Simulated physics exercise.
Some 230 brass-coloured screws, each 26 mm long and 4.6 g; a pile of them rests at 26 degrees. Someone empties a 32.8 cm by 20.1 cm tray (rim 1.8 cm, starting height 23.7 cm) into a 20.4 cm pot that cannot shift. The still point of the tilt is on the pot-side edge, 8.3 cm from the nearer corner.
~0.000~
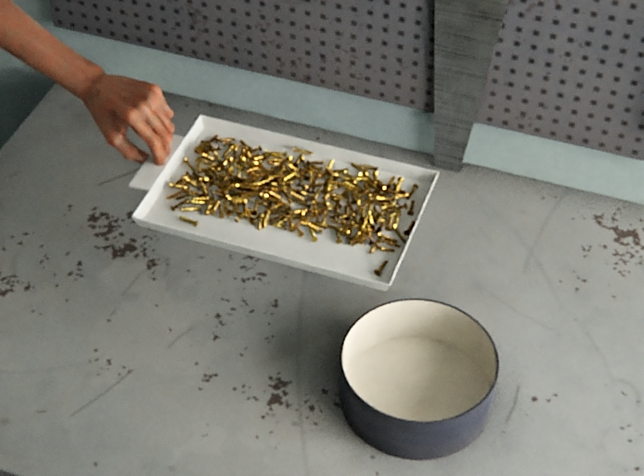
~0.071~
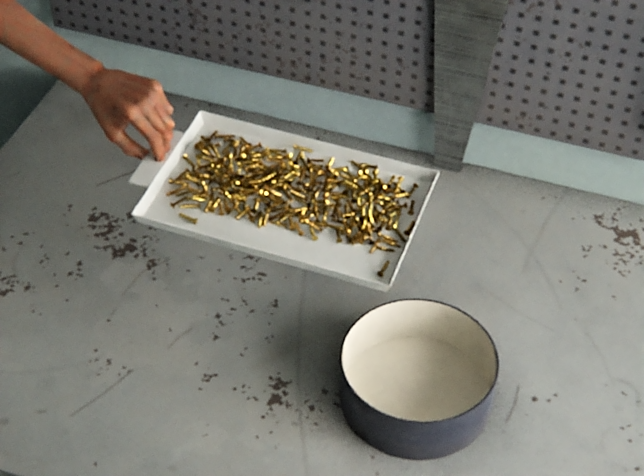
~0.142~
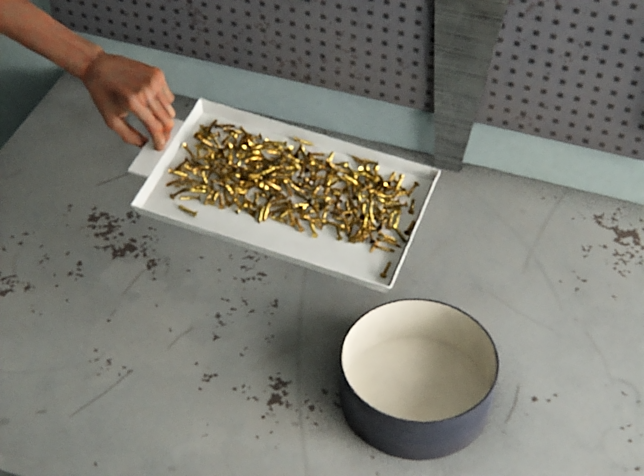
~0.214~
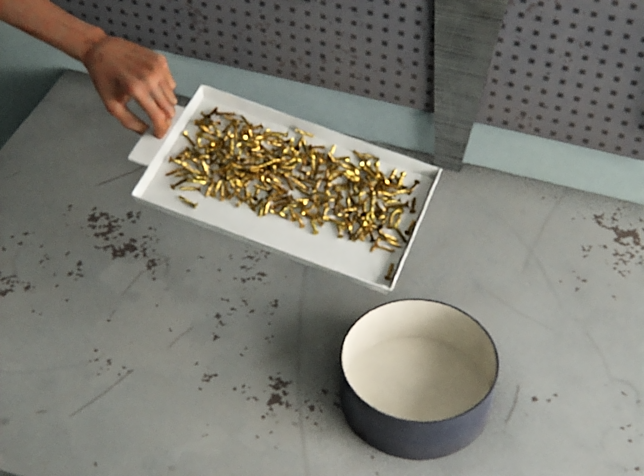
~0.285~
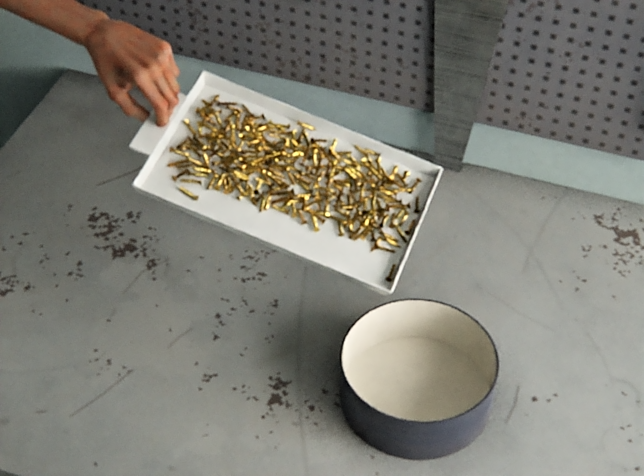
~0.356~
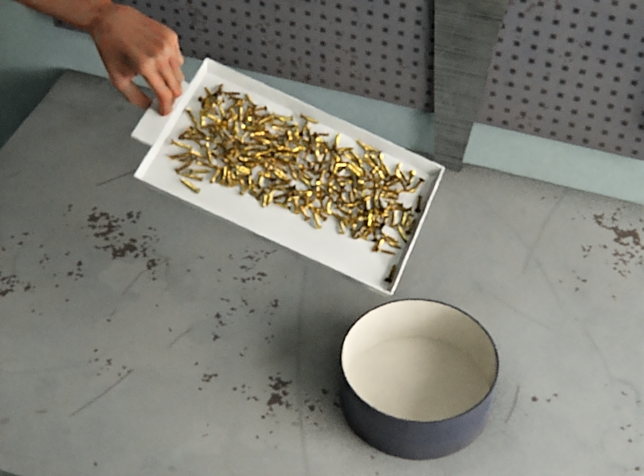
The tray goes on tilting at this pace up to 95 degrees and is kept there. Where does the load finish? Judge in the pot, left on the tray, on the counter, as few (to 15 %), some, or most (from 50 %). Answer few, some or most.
Pot most, tray few, counter few.
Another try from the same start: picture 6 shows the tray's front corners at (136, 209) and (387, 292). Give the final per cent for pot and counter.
Pot 55, counter 45.
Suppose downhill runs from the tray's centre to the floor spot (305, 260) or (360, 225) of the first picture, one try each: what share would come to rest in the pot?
About 60 and 65 per cent.
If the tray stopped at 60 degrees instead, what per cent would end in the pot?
Then about 75 per cent.
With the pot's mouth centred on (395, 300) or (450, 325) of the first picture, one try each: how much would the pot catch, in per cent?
Some 30 and 60 per cent.
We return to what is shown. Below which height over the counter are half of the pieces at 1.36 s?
Some 2 cm.
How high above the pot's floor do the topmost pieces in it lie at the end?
About 2.0 cm.
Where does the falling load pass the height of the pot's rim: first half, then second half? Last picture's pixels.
First near (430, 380), later near (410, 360).
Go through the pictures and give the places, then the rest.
The first picture shows tray tilt 0 degrees, front corners at (138, 215) and (387, 281); middle of the pieces at (290, 189); pot at (420, 358).
The second picture shows tray tilt 1 degrees, front corners at (137, 212) and (387, 282); middle of the pieces at (290, 187).
The third picture shows tray tilt 5 degrees, front corners at (137, 203) and (388, 283), lowest corner right front; middle of the pieces at (291, 181).
The fourth picture shows tray tilt 9 degrees, front corners at (137, 193) and (388, 285), lowest corner right front; middle of the pieces at (292, 175).
The fifth picture shows tray tilt 14 degrees, front corners at (138, 183) and (389, 287), lowest corner right front; middle of the pieces at (293, 169).
The sixth picture shows tray tilt 18 degrees, front corners at (140, 174) and (389, 289), lowest corner right front; middle of the pieces at (296, 163); pot at (420, 358). The tray's pace is about 60 degrees a second.
Then, at 0.96 s, tilt 54 degrees; the tray holds 85 %, the pot 0 %.
After 1.36 s, tilt 78 degrees; the tray holds 25 %, the pot 60 %.
After 1.85 s, tilt 95 degrees; the tray holds 0 %, the pot 100 %.
By 2.3 s all is still; pot 100 %, tray 0 %, counter 0 %.
